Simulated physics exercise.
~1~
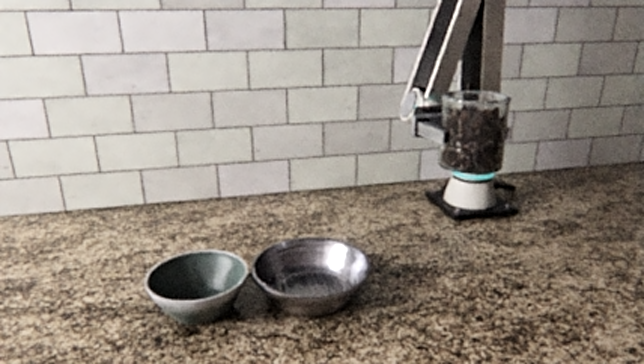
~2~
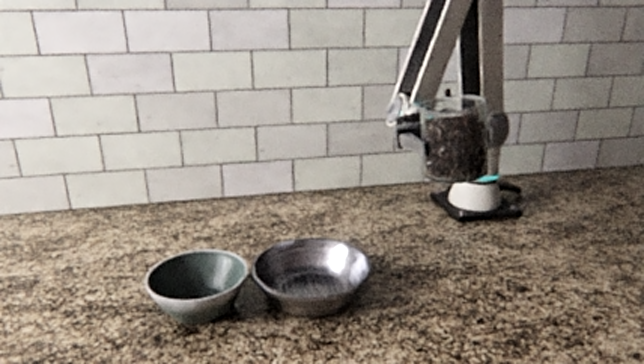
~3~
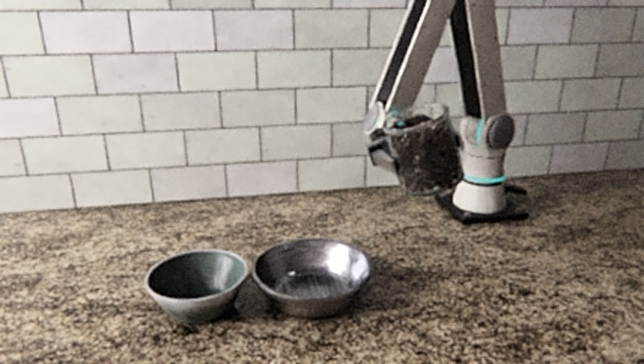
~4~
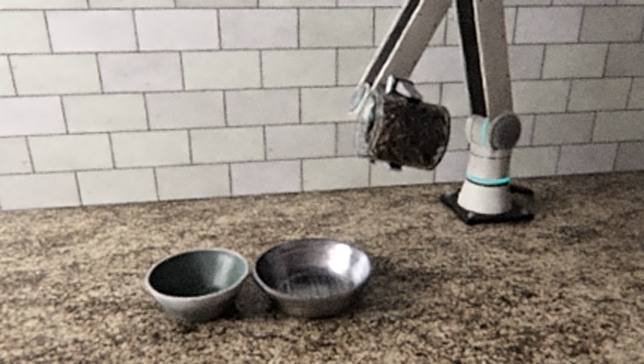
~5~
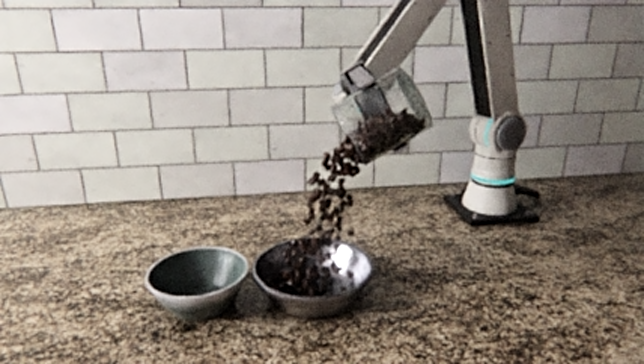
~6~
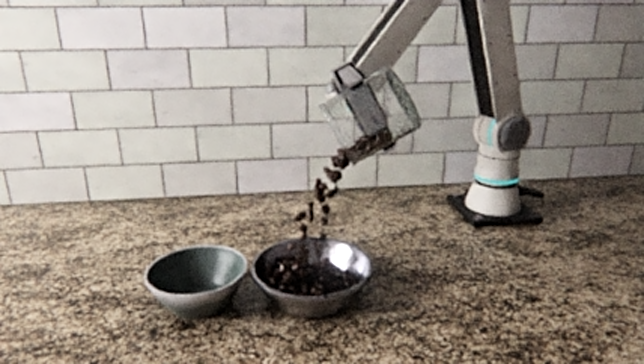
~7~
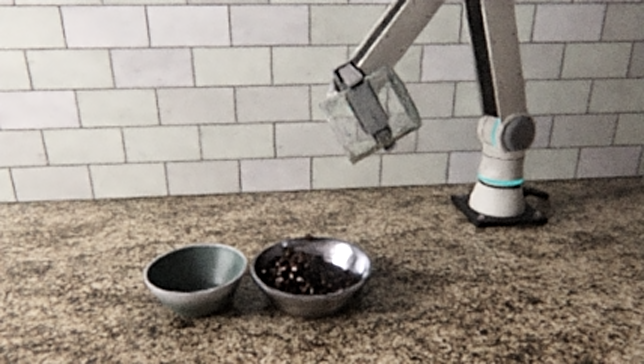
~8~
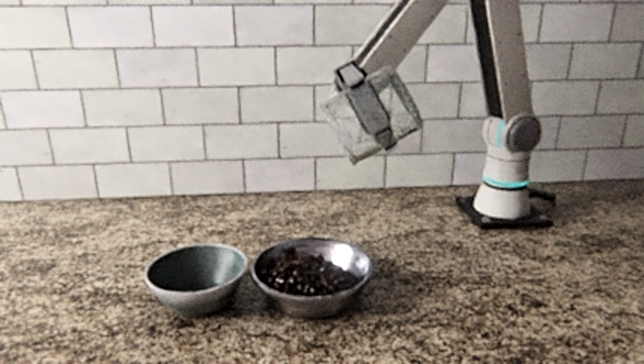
A robot arm carries a clear cup left and pours dark beans into the right bowl.
